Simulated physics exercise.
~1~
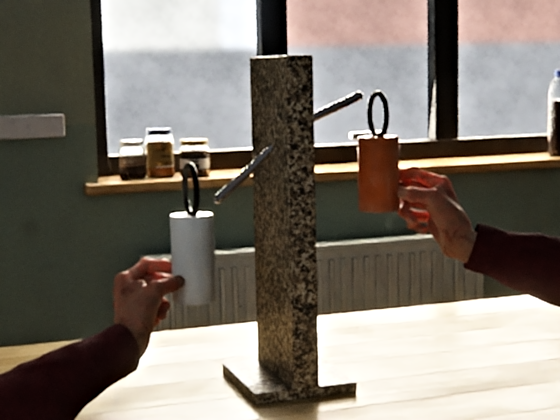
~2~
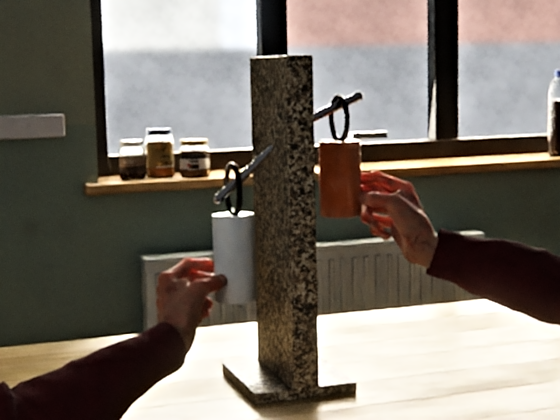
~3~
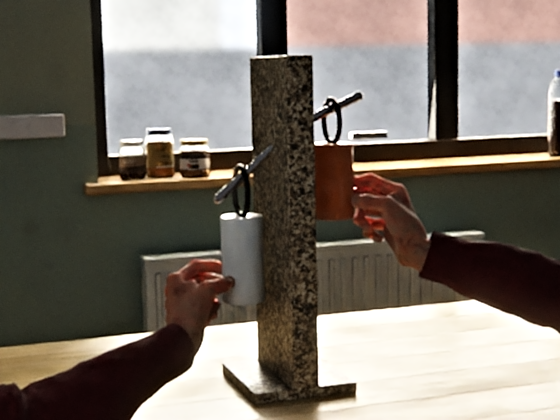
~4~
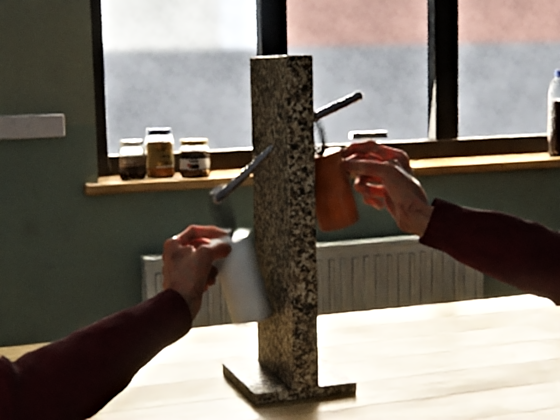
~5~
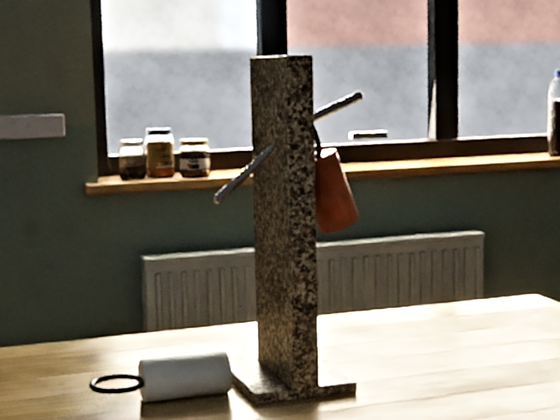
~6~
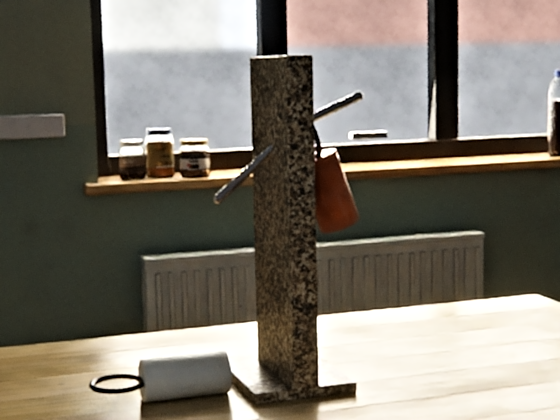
Two hands in dark red sleeves reach in from either side of a speckled post on a pale wooden table, seen from the front before a window, with jars on the sill and a radiator below. The left hand holds a white cylinder and the right an orange one, each topped by a dark ring. They carry both inward toward the slanting pegs. As the hands release, both cylinders tilt. The white one drops and lies on its side on the table, while the orange one stays hanging at a slant on the right.
